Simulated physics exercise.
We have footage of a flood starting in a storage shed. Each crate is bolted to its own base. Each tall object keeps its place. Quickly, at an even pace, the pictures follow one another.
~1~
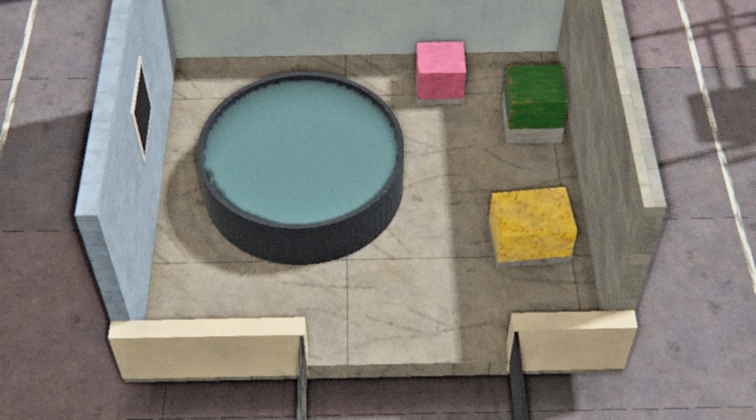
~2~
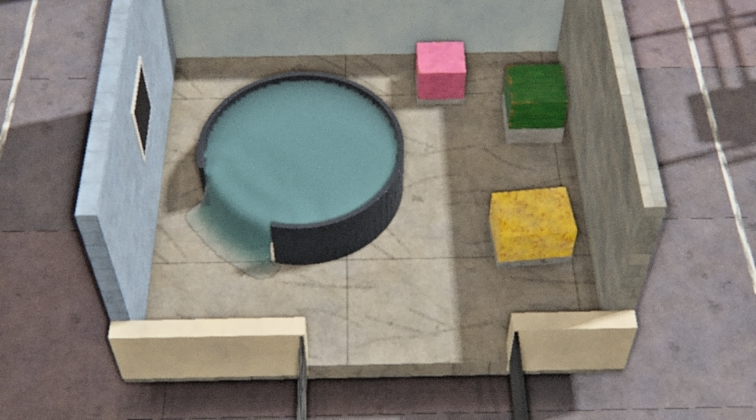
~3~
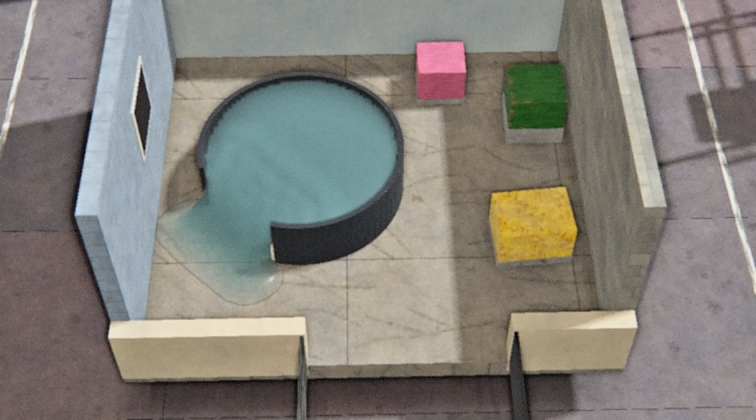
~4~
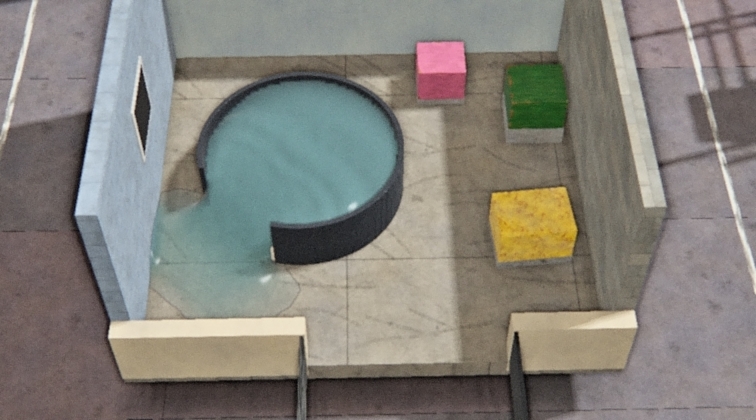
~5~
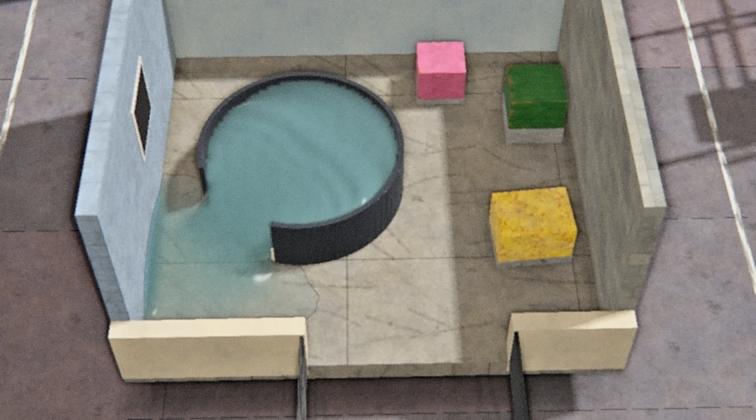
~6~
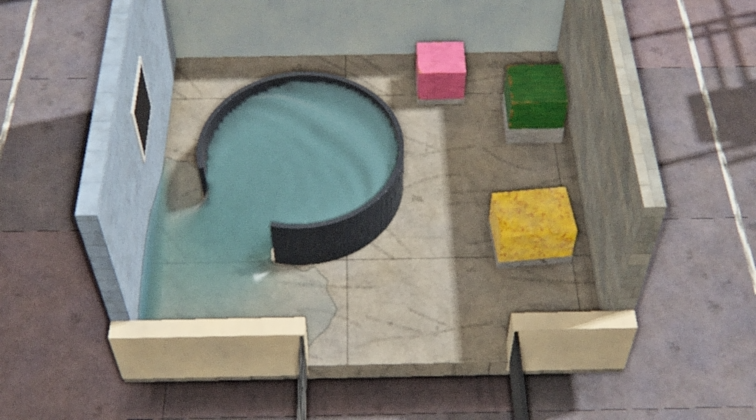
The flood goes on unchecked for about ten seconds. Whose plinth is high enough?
In the end looks like the green crate is out of reach of the water. Looks like the yellow crate is within reach of the water. Looks like the pink crate is within reach of the water.
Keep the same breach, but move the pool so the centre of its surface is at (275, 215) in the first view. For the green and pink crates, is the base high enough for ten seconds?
The green one stays clear and the pink one is flooded.
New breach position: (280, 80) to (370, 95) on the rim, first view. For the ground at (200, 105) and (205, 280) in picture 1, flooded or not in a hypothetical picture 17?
Well, the first one's sitting in a puddle and the next one's spared.
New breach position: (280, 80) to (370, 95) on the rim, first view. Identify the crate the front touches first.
My pick is the pink crate.
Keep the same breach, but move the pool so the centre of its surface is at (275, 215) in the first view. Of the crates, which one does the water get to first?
Answer: The yellow-painted one, before any other.
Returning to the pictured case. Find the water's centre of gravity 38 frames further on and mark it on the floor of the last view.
The water's centre sits above (341, 200).
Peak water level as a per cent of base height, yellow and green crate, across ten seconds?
Around 220 in a hundred for the first and 70 in a hundred for the second.
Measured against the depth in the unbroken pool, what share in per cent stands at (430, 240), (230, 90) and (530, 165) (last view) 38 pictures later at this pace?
I'd say around 6 per cent, then 14 per cent, then 14 per cent.
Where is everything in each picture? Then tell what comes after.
In the first frame, still water in the round tank at (301, 150).
In the second frame, water pours out at (232, 229) and has run to (275, 267).
In the third frame, water pours out at (232, 230) and has run to (162, 227).
In the fourth frame, water pours out at (232, 231) and has run to a hidden place.
In the fifth frame, the front is at a hidden place, out from the gap at (232, 231).
In the sixth frame, the front is at a hidden place, out from the gap at (232, 230).
A moment on, water covers 20 % of the floor; the green crate not reached, the yellow crate not reached, the pink crate not reached.
Next, water covers 45 % of the floor; the green crate not reached, the yellow crate not reached, the pink crate not reached.
Then, water covers 75 % of the floor; the green crate water round its plinth, the yellow crate water round its plinth, the pink crate not reached.
Later, water covers 100 % of the floor; the green crate water round its plinth, the yellow crate water round its plinth, the pink crate water round its plinth.
In the end, water covers 100 % of the floor; the green crate stayed above the water, the yellow crate was topped, the pink crate was topped.
